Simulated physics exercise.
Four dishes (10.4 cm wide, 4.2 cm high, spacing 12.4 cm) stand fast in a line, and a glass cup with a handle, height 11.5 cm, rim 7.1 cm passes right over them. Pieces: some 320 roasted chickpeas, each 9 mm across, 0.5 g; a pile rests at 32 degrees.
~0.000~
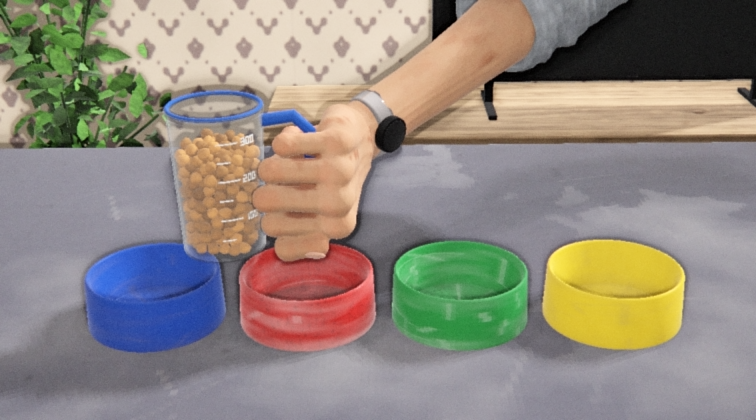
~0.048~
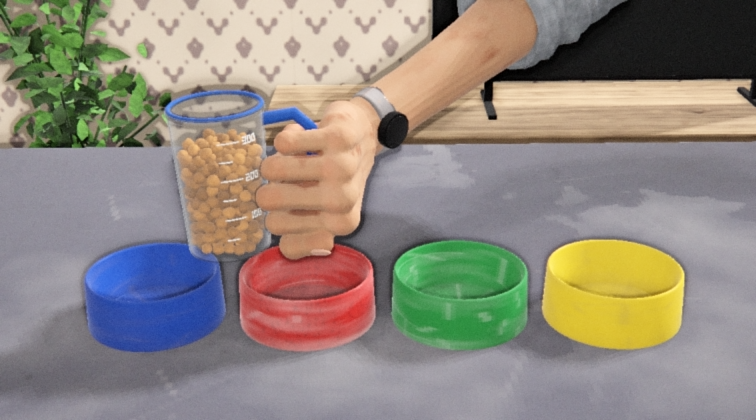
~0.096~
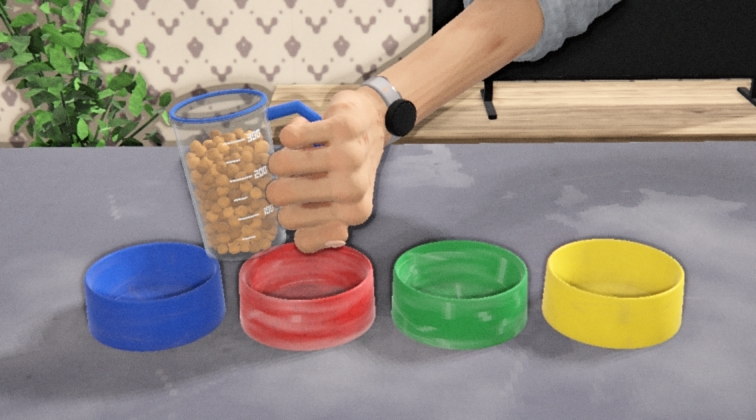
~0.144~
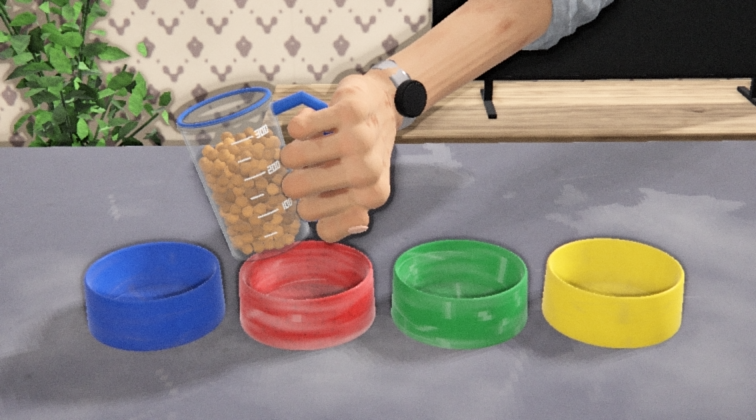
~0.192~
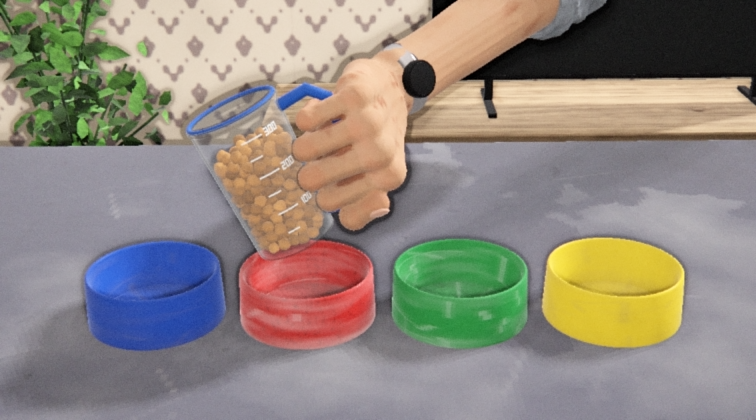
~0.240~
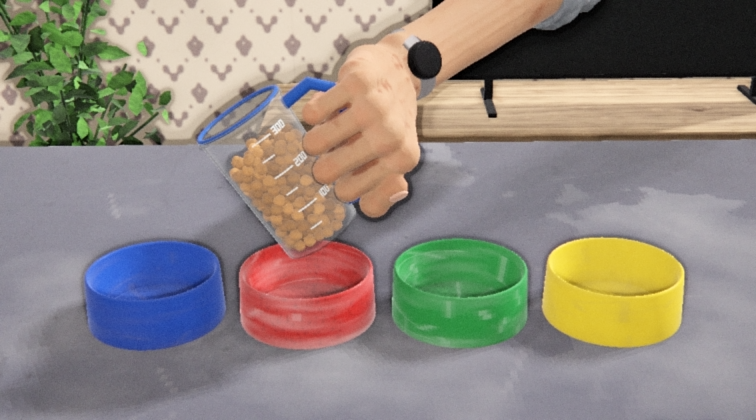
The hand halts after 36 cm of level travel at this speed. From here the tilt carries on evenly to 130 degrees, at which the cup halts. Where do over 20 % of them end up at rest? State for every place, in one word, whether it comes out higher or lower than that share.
Red: Lower, blue: Lower, green: Higher, yellow: Lower, counter: Lower.
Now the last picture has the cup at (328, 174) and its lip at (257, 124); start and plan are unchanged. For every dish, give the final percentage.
Dish by dish: Red 0 percent, blue 0 percent, green 0 percent, yellow 100 percent.
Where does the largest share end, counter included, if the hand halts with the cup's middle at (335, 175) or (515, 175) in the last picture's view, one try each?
Top receivers, in order: Red and green.
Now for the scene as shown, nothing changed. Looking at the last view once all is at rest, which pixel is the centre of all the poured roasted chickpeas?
Estimated resting centre: Around (454, 292).
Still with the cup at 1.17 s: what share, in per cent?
Roughly 0 in a hundred.
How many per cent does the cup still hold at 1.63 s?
Somewhere near 0 per cent.
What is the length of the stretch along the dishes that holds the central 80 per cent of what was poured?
9 cm, roughly.
After 0.80 s, tilt 127 degrees; cup holds 80 %, red 5 %, green 10 %.
Then, at 1.17 s, tilt 130 degrees; cup holds 0 %, red 5 %, green 85 %.
After 1.63 s, tilt 130 degrees; cup holds 0 %, red 5 %, green 85 %.
At rest (1.9 s), red 5 %, blue 0 %, green 85 %, yellow 0 %, counter 10 %.
